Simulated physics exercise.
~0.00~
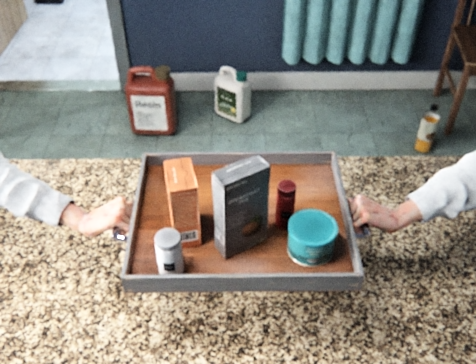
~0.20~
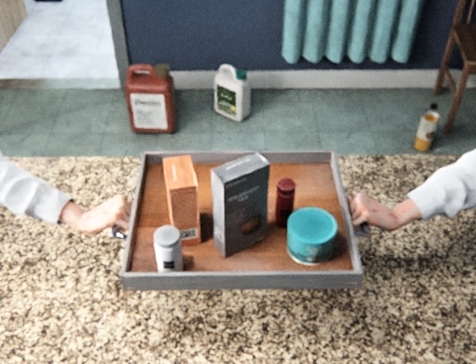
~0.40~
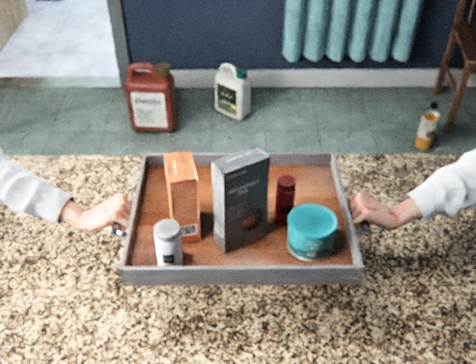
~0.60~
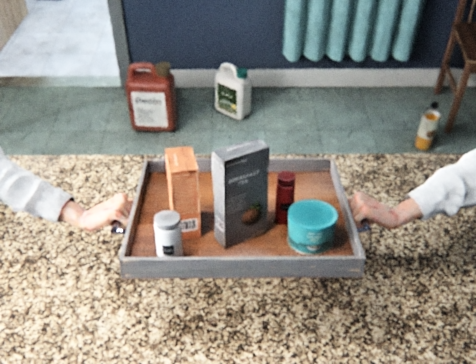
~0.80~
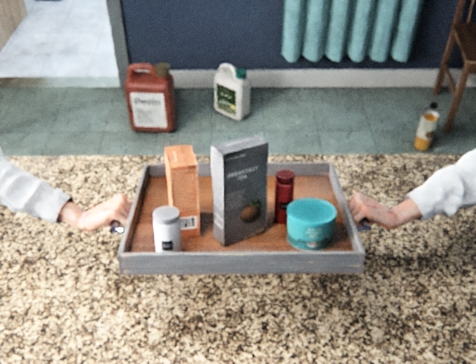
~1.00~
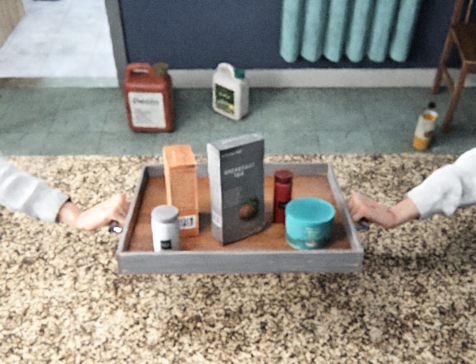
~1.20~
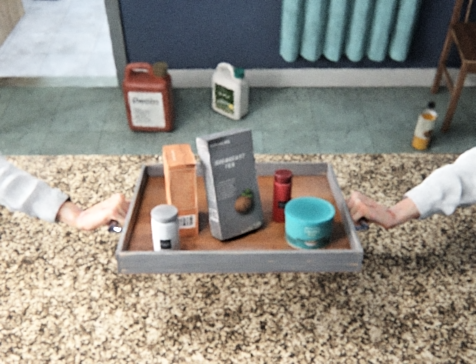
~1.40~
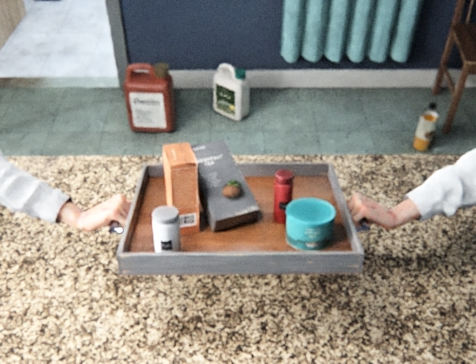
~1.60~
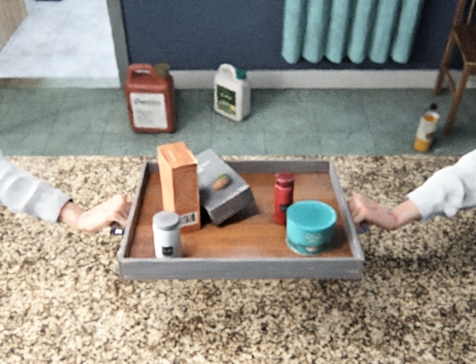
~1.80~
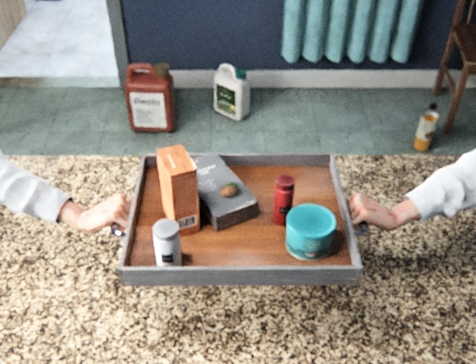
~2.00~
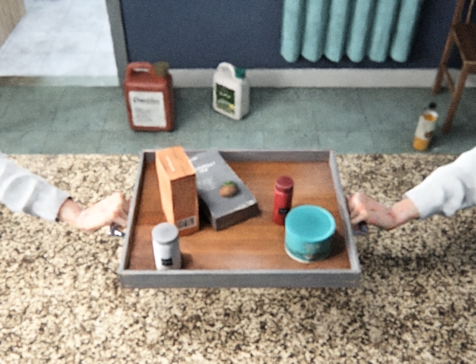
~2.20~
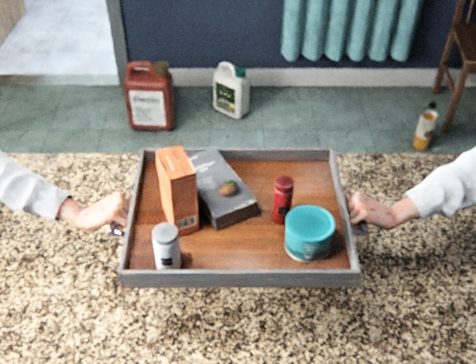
Two hands tilt a tray away and level it, leaving the grey packet toppled over.
